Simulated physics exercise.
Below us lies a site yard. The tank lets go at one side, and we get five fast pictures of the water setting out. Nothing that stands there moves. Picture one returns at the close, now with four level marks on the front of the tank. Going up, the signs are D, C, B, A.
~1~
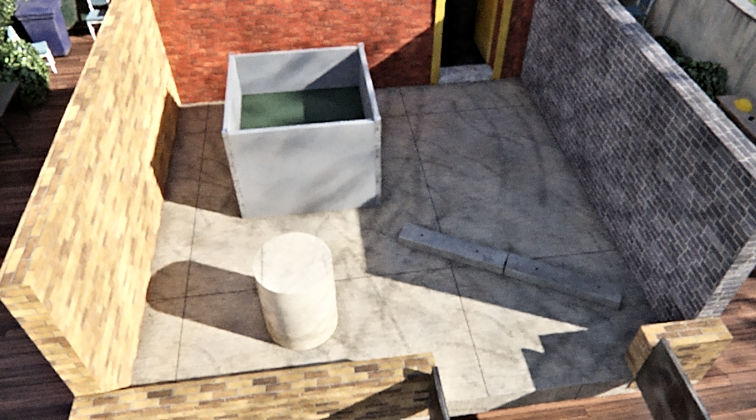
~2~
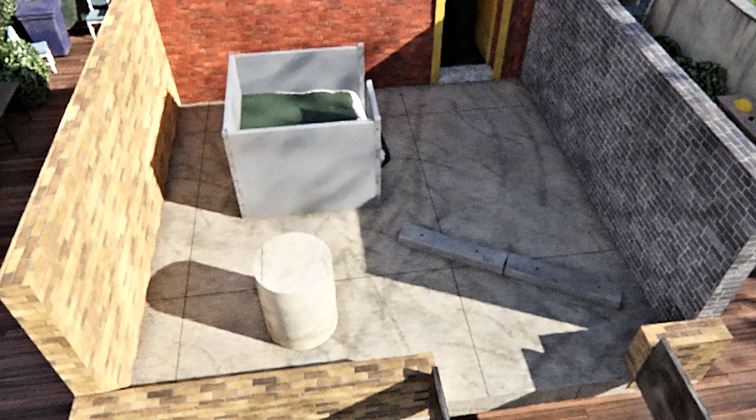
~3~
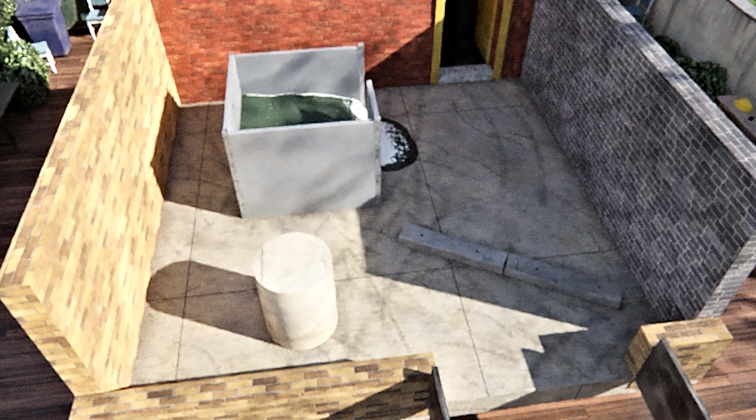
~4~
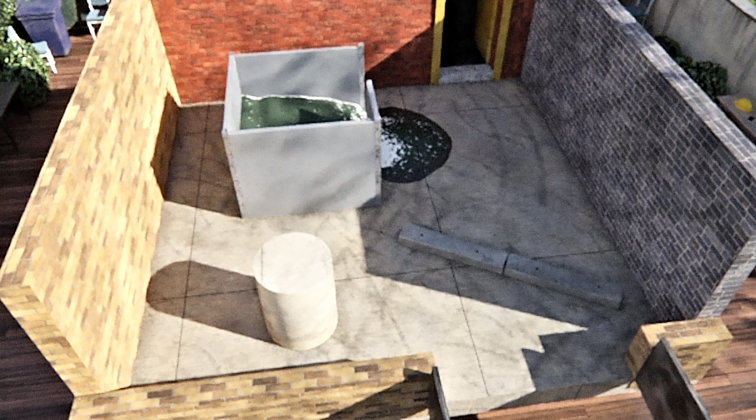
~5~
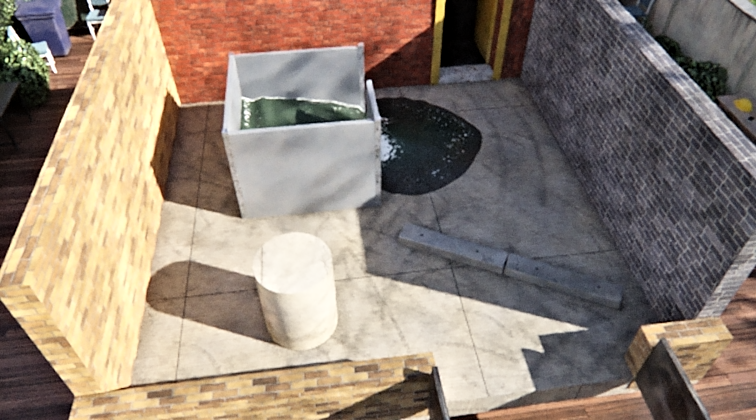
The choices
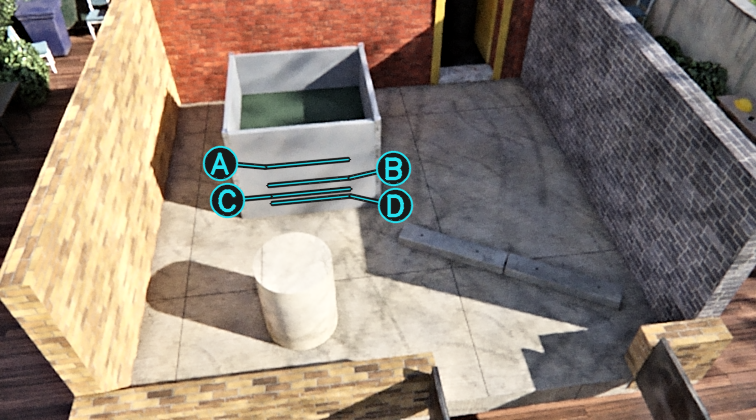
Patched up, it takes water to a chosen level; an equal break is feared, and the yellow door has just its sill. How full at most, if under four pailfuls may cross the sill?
Choose B.
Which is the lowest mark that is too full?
Here it is mark A.
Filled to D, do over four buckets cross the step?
No, that is safe.
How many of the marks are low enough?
Three of them.
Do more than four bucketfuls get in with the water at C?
No.
In cyan, A at (307, 163); B at (309, 181); C at (310, 192); D at (311, 199); from the bottom up D, C, B, A.
With A, about 10 bucketfuls get in.
With B, a bucket or two gets in.
With C, a splash gets over, under a bucket.
With D, nothing gets over.
